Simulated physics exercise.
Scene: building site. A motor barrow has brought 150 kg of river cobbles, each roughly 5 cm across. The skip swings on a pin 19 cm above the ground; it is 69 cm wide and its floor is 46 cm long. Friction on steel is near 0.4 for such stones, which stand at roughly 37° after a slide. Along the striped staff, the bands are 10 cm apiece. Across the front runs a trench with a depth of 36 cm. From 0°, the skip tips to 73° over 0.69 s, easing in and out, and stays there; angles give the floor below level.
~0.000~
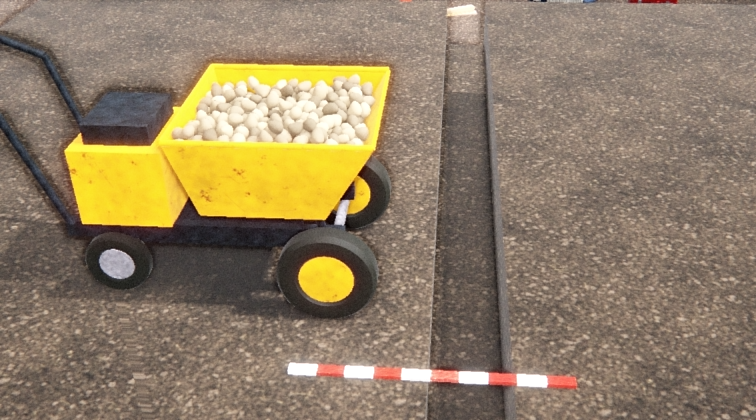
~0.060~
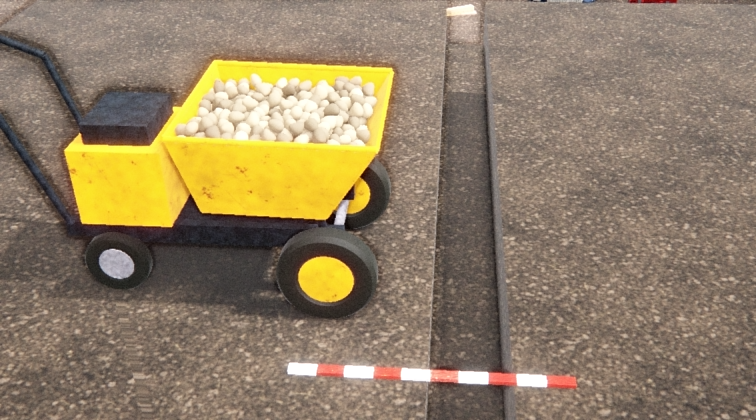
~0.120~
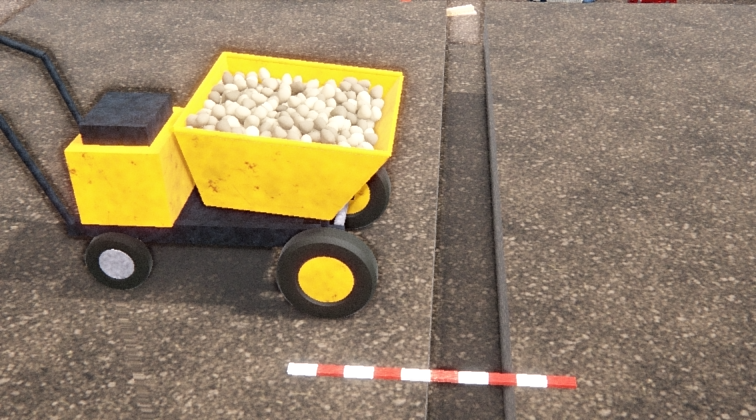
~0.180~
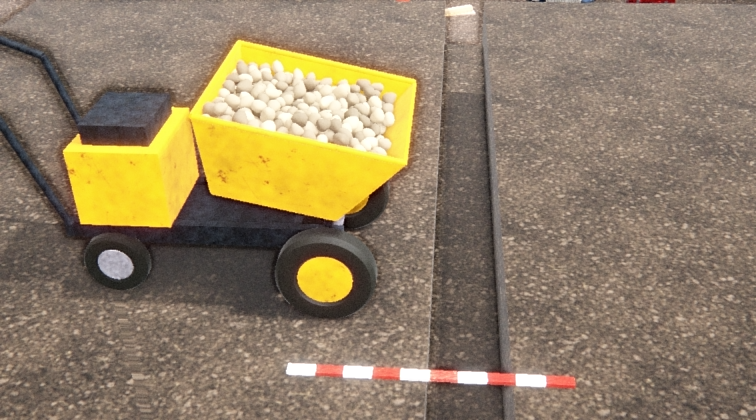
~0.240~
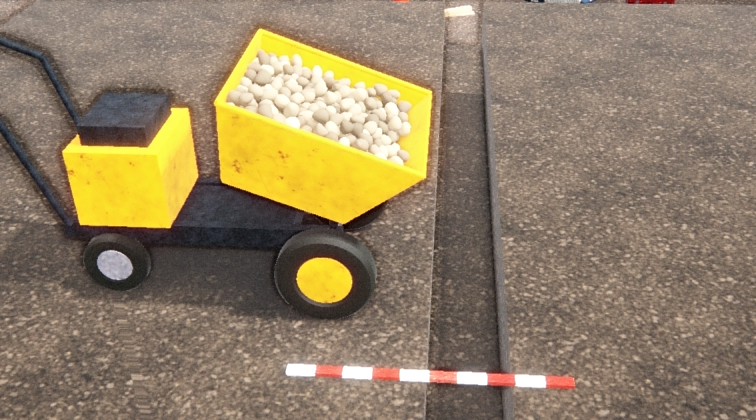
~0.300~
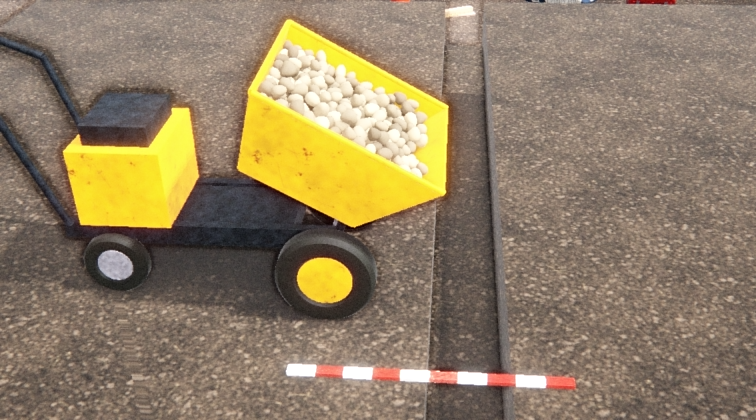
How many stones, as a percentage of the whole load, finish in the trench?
Roughly 44 per cent of the load ends up in the trench.
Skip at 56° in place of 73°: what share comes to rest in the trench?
Roughly 15 per cent would end in the trench.
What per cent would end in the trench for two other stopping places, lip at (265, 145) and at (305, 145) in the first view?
I'd expect some 80 per cent, then some 85.
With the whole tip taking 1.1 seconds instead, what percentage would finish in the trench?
Then about 50 per cent.
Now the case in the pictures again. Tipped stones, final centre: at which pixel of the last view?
Middle at around (530, 271), I'd say.
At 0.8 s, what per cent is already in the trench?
Something like 5 in a hundred.
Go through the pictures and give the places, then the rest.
In the first picture, the skip is at 0°, its lip at (373, 149); the top of the load is at (292, 96).
The second picture shows lip at (377, 150), floor tilted 2°, highest stones at (270, 96); the stones move at 0.4 m/s on average.
The third picture shows lip at (389, 155), floor tilted 6°, highest stones at (234, 90); the stones move at 0.7 m/s on average.
In the fourth picture, the skip is at 12°, its lip at (405, 163); the top of the load is at (245, 78); the stones move at 1.0 m/s on average.
In the fifth picture, the skip is at 20°, its lip at (424, 177); the top of the load is at (262, 68); the stones move at 1.2 m/s on average.
In the sixth picture, the skip is at 29°, its lip at (444, 193); the top of the load is at (290, 60); the stones move at 1.3 m/s on average.
After 0.5 s the floor is at 62°; 100 % in the skip; the foremost stones are at (481, 216).
After 0.8 s the floor is at 73°; 66 % in the skip, 3 % in the trench, 31 % past the trench; the foremost stones are at (602, 295).
After 1.1 s the floor is at 73°; 31 % in the skip, 11 % in the trench, 58 % past the trench; the foremost stones are past the picture's edge.
After 3.1 s the floor is at 73°; 0 % in the skip, 44 % in the trench, 56 % past the trench; the foremost stones are past the picture's edge.
